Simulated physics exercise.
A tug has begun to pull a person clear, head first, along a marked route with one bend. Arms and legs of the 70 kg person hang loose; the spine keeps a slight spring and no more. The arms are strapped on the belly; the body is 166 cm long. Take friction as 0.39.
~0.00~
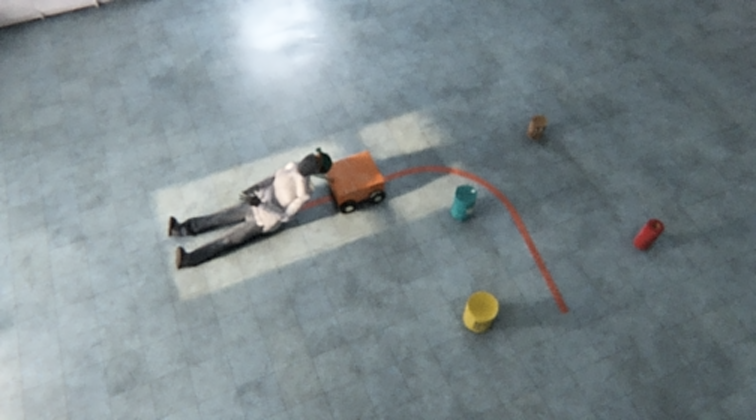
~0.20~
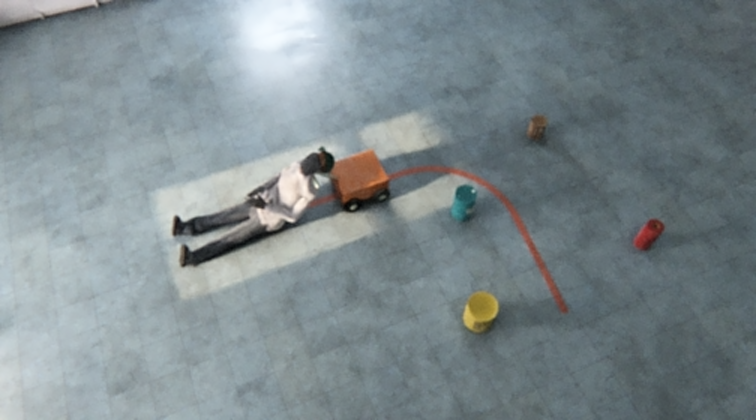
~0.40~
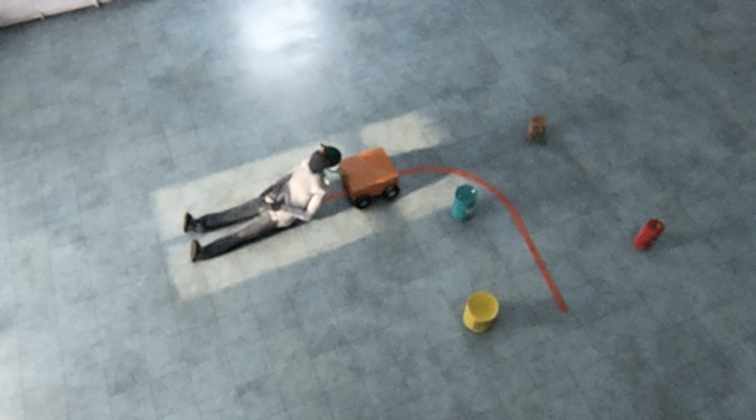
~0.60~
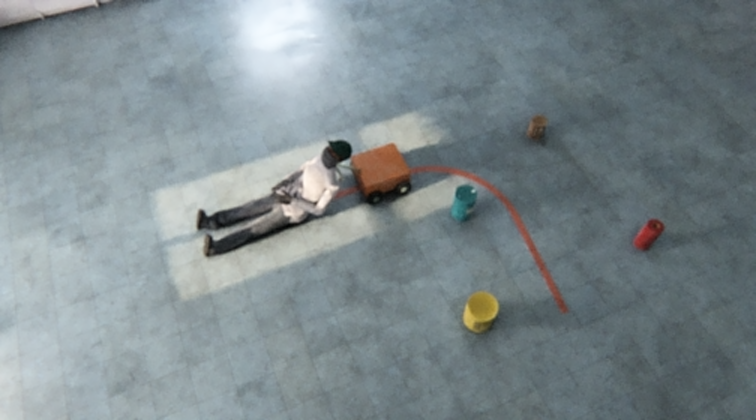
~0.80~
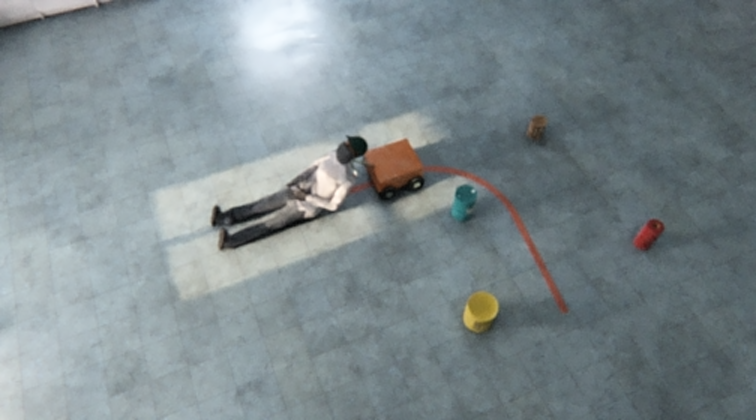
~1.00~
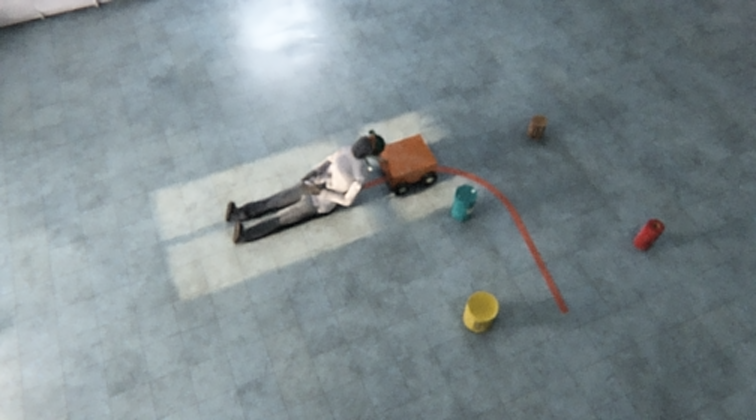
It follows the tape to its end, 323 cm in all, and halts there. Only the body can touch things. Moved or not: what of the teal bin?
In the end the teal bin gets knocked.
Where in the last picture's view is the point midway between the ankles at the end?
At about (489, 210).
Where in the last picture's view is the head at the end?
At about (594, 299).
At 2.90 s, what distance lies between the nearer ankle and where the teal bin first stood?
Some 90 cm.
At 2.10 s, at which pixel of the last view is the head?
At about (453, 125).
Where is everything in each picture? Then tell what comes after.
Teal bin (464, 203), red post (649, 235), yellow bucket (480, 312), end of the tape (567, 315), in the first picture.
Teal bin (464, 203), red post (649, 235), yellow bucket (480, 312); 4 cm hauled, in the second picture.
Teal bin (464, 203), red post (649, 235), yellow bucket (480, 312); 14 cm hauled, in the third picture.
Teal bin (464, 203), red post (649, 235), yellow bucket (480, 312); 26 cm hauled, in the fourth picture.
Teal bin (464, 203), red post (649, 235), yellow bucket (480, 312); 39 cm hauled, in the fifth picture.
Teal bin (464, 203), red post (649, 235), yellow bucket (480, 312), end of the tape (567, 315); 53 cm hauled, in the sixth picture.
After 2.10 s the teal bin is where it stood, near (464, 203) in the last picture's view; the nearer ankle is 128 cm from that spot.
After 2.90 s the teal bin is where it stood, near (464, 203) in the last picture's view; the nearer ankle is 88 cm from that spot.
After 3.60 s the teal bin is 9 cm from where it stood, near (469, 211) in the last picture's view; the nearer ankle is 59 cm from that spot.
After 4.30 s the teal bin is 17 cm from where it stood, near (470, 218) in the last picture's view; the red post where it stood; the nearer ankle is 24 cm from that spot.
By 5.1 s, teal bin gets knocked; yellow bucket stays put; brown can stays put; red post stays put.
